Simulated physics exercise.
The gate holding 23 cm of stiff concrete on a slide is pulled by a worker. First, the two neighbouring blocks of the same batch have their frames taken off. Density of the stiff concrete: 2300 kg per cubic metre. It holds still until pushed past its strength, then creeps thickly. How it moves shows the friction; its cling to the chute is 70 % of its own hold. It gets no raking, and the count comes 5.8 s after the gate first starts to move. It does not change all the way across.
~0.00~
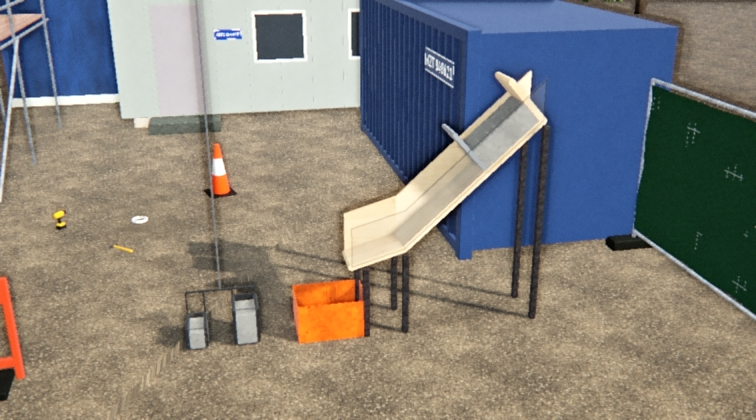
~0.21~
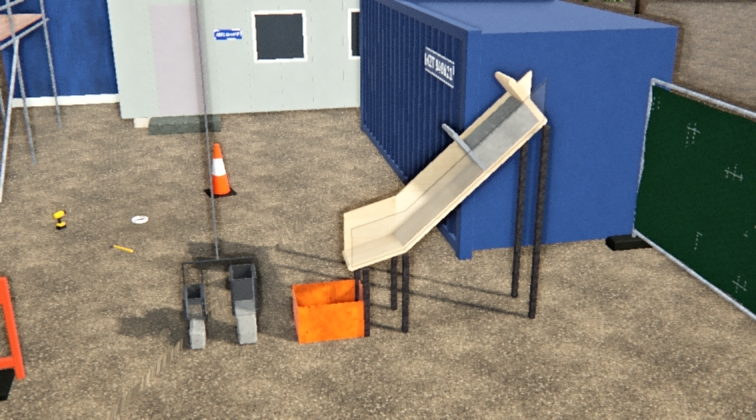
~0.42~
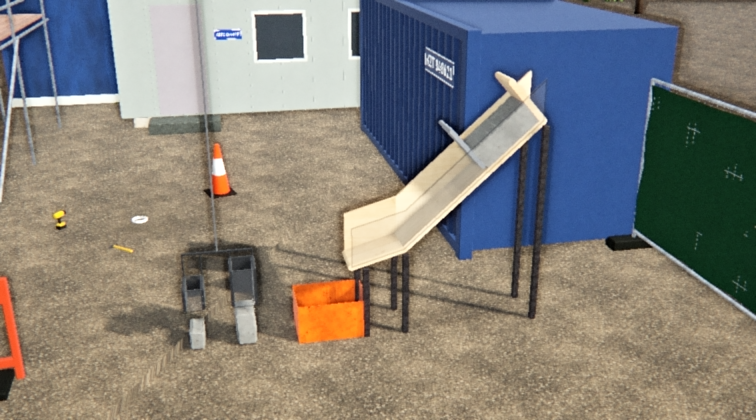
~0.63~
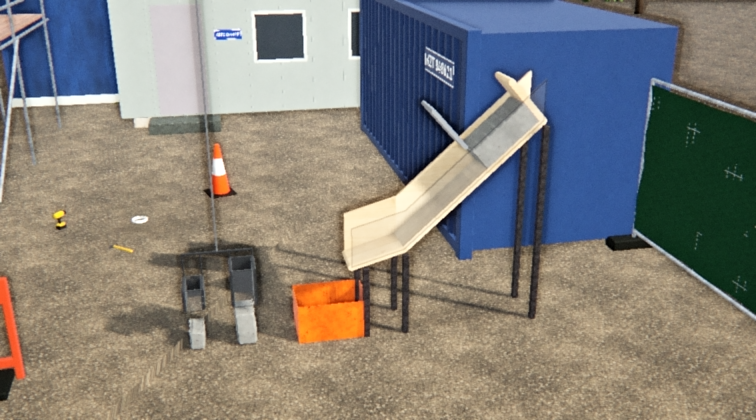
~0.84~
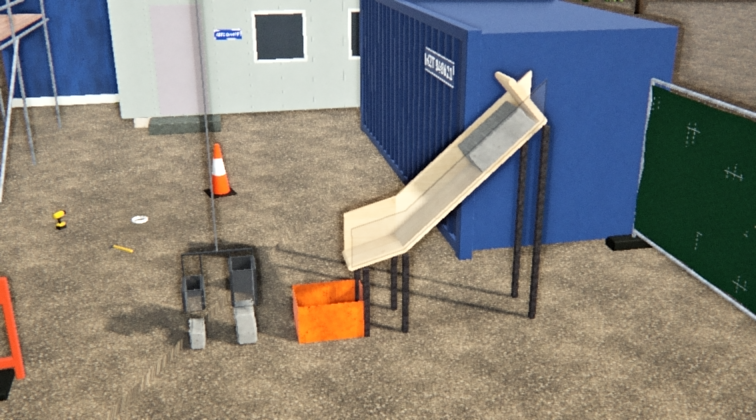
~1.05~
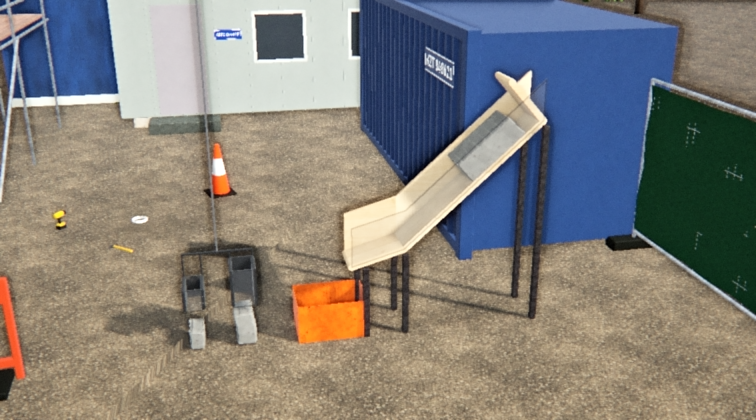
On a building site, a dark frame on a cable lifts two moulds partway off a pair of grey blocks and stays there; then a gate slides up out of a pale sloping chute, and the grey concrete creeps slightly downward.
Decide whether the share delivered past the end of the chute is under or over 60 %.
The share past the chute's end comes out smaller than 60 %.
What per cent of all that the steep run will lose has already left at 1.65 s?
About 0 %.
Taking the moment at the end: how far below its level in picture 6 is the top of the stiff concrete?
Measured change: About 101.0 cm.
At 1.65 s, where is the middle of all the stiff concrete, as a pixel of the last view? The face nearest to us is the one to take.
(433, 205).
After 1.65 s, 99 % is on the steep run, 1 % on the flatter one and 0 % past the end.
After 2.34 s, 1 % is on the steep run, 93 % on the flatter one and 6 % past the end.
After 3.04 s, none is on the steep run, 60 % on the flatter one and 40 % past the end.
After 3.74 s, none is on the steep run, 60 % on the flatter one and 40 % past the end.
After 6.14 s, none is on the steep run, 60 % on the flatter one and 40 % past the end.
